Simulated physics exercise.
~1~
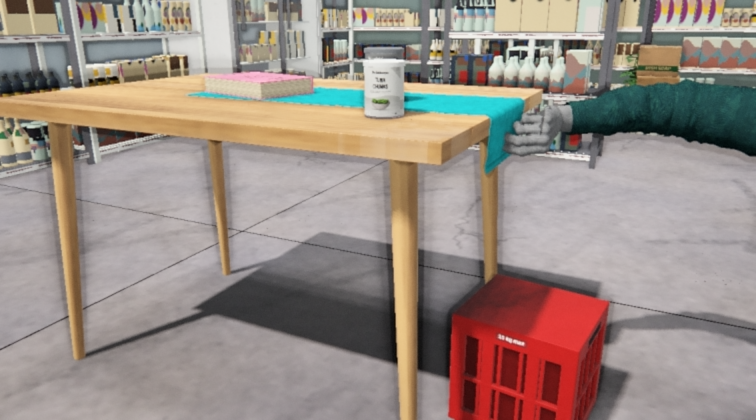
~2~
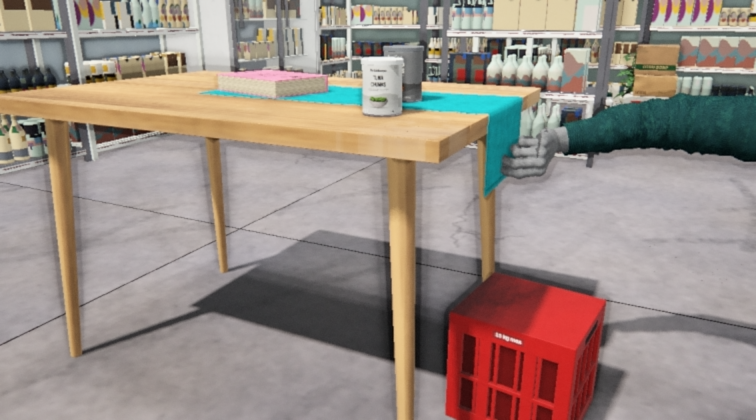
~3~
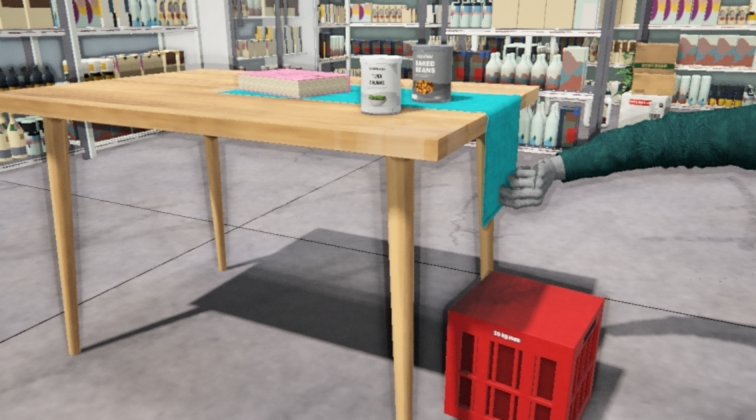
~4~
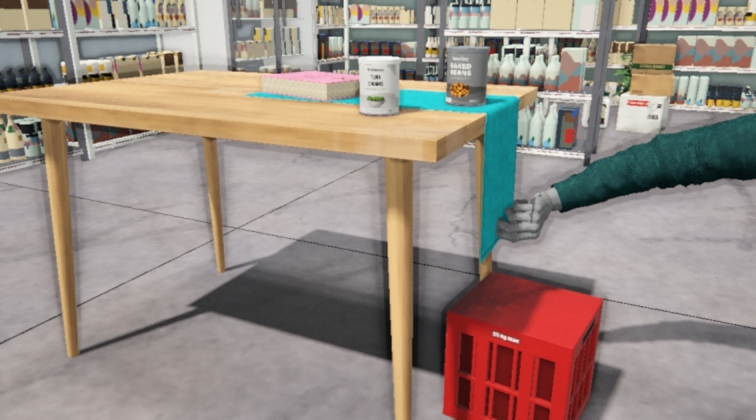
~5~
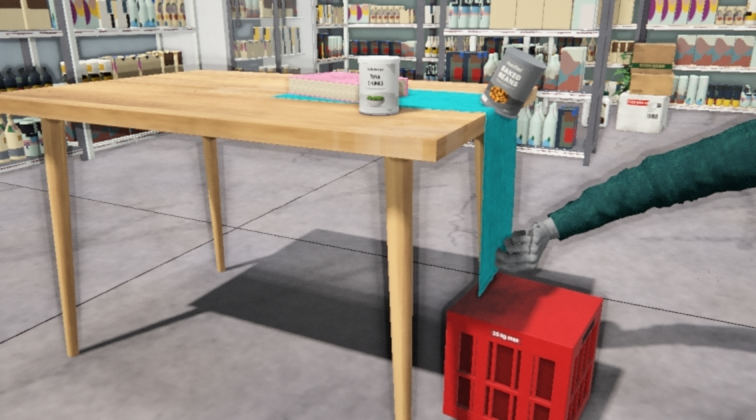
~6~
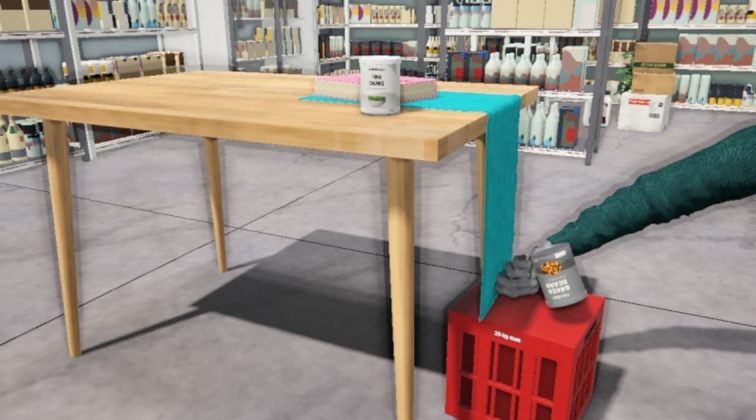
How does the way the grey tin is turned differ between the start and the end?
The grey tin is upright on the table at the start, but by the end it is upside down, down by the hand and the red crate.
